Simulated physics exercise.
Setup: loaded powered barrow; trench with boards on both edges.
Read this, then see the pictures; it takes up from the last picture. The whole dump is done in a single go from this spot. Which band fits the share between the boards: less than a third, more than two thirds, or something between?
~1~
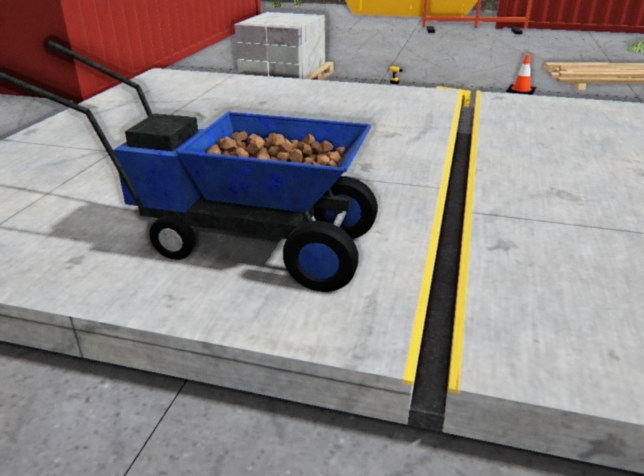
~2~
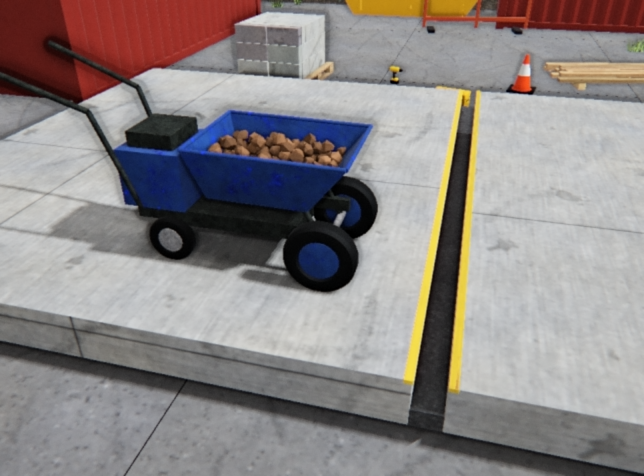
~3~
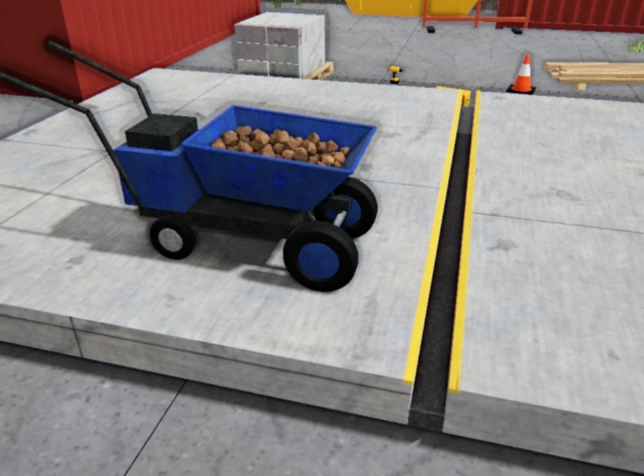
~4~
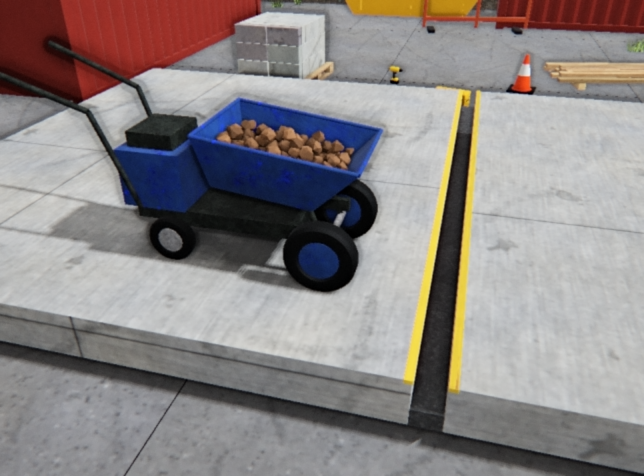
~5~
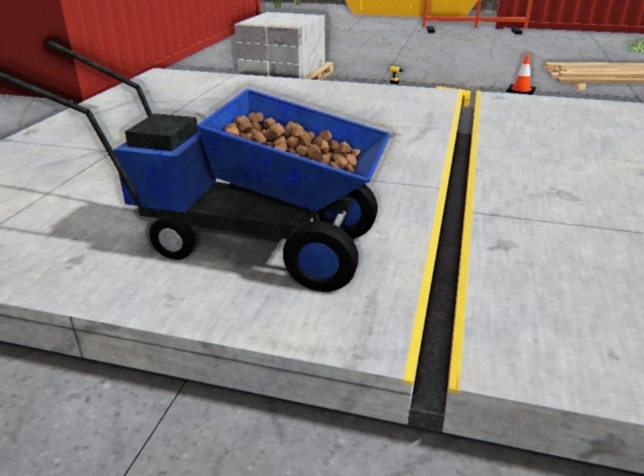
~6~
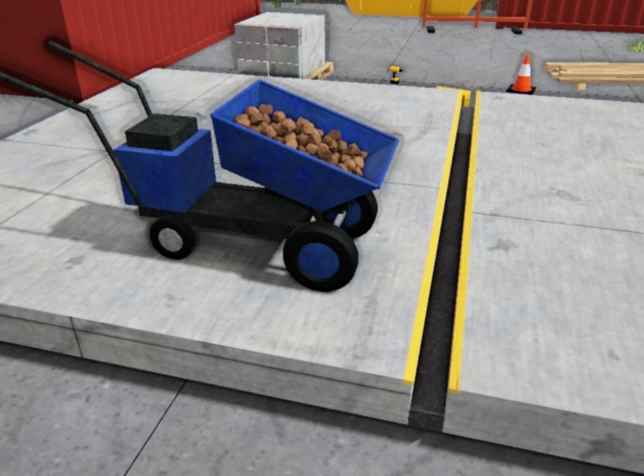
Ends up a third to two thirds.
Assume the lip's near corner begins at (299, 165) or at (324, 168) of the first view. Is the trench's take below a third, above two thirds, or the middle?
Spot one gives the middle third, spot two gives one to two thirds.
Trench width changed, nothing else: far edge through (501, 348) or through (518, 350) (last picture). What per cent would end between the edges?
100 and 100 percent.
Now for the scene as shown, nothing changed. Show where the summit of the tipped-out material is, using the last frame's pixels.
Close to (480, 262).
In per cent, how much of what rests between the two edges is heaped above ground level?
Something like 20 in a hundred.
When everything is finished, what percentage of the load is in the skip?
Roughly 0 in a hundred.
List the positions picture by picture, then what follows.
Lip of the skip (344, 170), level; top of the load (262, 155), clay clods; first edge of the trench (417, 333); far edge (458, 340), the trench under half as wide as the skip, and about as deep as wide, in the first picture.
Lip of the skip (346, 171), level; top of the load (264, 154), in the second picture.
Lip of the skip (351, 173), tipped barely; top of the load (262, 140), in the third picture.
Lip of the skip (358, 176), tipped a little; top of the load (261, 141), in the fourth picture.
Lip of the skip (367, 181), tipped a little; top of the load (269, 135), in the fifth picture.
Lip of the skip (378, 187), tipped clearly; top of the load (262, 127); first edge of the trench (417, 333); far edge (458, 340), in the sixth picture.
Just after the last frame, skip tipped steeply; every one in the skip.
A moment on, skip tipped right over; the larger part in the skip; about a tenth in or heaped over the trench; about a tenth beyond it; just a few falling.
Further on, skip tipped right over; about a tenth in the skip; roughly a third in or heaped over the trench; roughly half beyond it.
When it is over, skip tipped right over; just a few short of the trench; roughly half in or heaped over the trench; roughly half beyond it.
